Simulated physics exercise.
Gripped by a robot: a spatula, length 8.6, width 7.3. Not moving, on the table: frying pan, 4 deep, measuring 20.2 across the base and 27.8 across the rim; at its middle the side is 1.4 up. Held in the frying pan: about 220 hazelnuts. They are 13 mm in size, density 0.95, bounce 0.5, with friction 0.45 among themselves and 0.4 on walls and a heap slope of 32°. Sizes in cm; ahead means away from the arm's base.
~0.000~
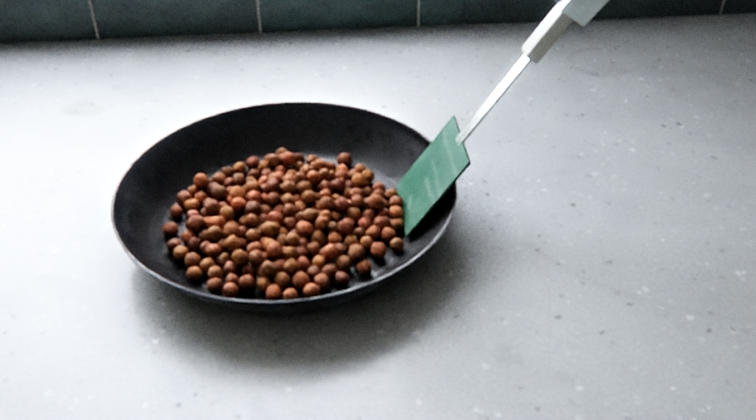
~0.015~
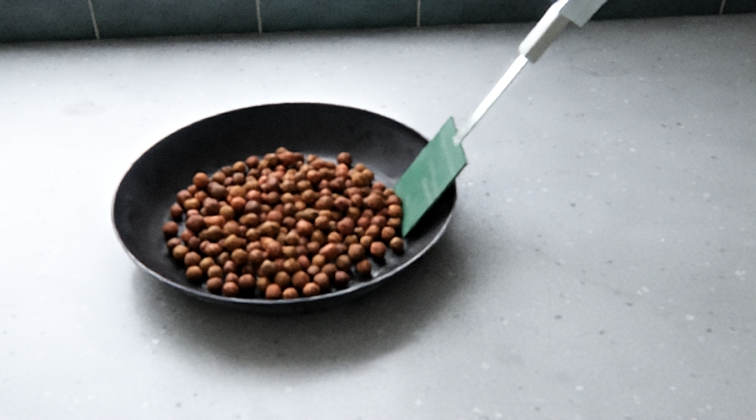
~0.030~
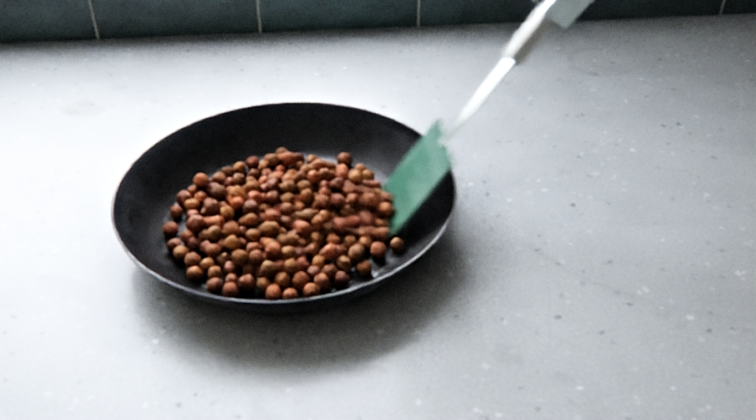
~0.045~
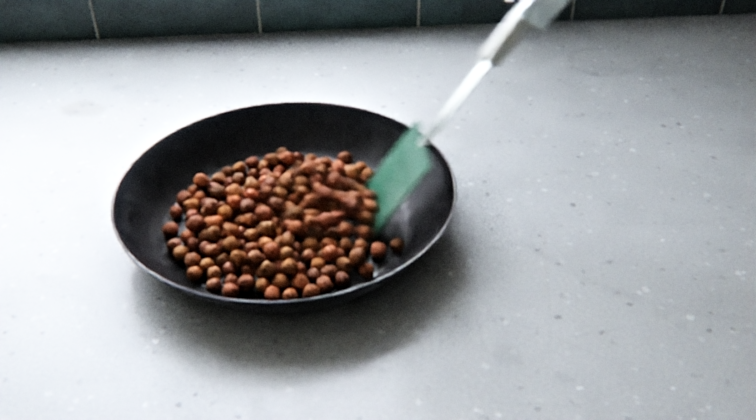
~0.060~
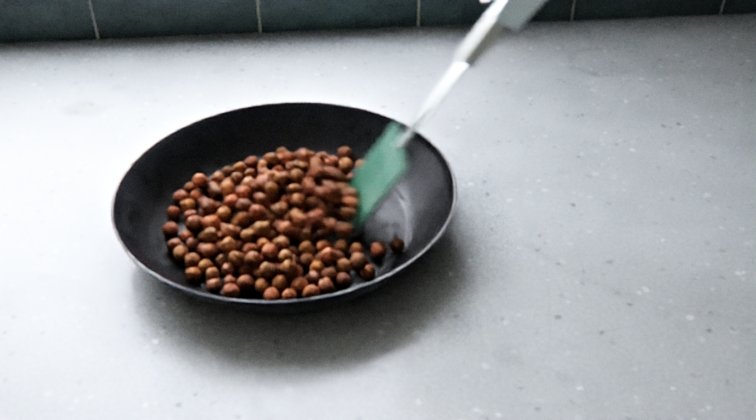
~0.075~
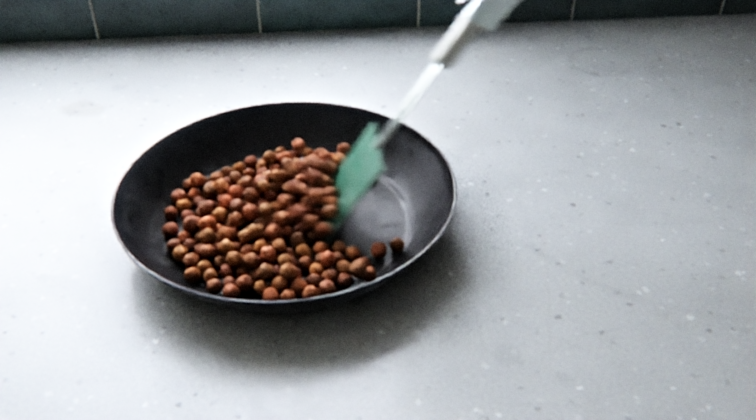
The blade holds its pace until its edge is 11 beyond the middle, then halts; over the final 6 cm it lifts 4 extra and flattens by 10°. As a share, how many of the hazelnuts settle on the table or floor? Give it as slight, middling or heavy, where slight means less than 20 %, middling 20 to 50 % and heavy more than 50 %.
Middling.
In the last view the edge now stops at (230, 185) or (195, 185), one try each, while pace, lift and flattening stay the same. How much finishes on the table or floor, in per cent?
Try 1: Approx. 10 %; try 2: Approx. 15 %.
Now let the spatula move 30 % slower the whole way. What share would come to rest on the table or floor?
Estimate: Near 20 %.
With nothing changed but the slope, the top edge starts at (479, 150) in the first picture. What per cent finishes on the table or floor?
Roughly 30%.
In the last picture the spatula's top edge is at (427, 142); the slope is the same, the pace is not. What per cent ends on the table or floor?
That share would be about 10 percent.
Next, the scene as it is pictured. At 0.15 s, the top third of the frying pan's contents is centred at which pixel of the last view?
Near pixel (209, 190).
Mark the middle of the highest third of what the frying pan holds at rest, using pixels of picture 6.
I'd say around pixel (219, 224).
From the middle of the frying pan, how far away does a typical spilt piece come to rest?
It's around 56 cm.
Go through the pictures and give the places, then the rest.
The first picture shows the spatula top edge at (462, 138), sloping 56°; upper third of the load around (289, 205), from x 170 to 400, top at y 155; 218 in the frying pan.
The second picture shows the spatula top edge at (459, 138), sloping 56°; upper third of the load around (289, 205), from x 170 to 400, top at y 155.
The third picture shows the spatula top edge at (446, 140), sloping 56°; upper third of the load around (290, 207), from x 170 to 400, top at y 155.
The fourth picture shows the spatula top edge at (424, 142), sloping 56°; upper third of the load around (289, 204), from x 170 to 400, top at y 155.
The fifth picture shows the spatula top edge at (401, 144), sloping 56°; upper third of the load around (291, 199), from x 170 to 400, top at y 155.
The sixth picture shows the spatula top edge at (378, 145), sloping 56°; upper third of the load around (285, 195), from x 170 to 400, top at y 145; 218 in the frying pan.
After 0.11 s, sloping 56°, highest piece 8 above the table; 218 in the frying pan.
After 0.15 s, sloping 54°, highest piece 9 above the table; 217 in the frying pan, 1 on the blade or in flight.
After 0.37 s, sloping 46°, highest piece 9 above the table; 157 in the frying pan, 30 on the table or floor, 31 on the blade or in flight.
After 1.42 s, sloping 46°, highest piece 3 above the table; 157 in the frying pan, 61 on the table or floor.
In the end, 157 in the frying pan, 61 on the table or floor. That is 28 % on the table or floor.
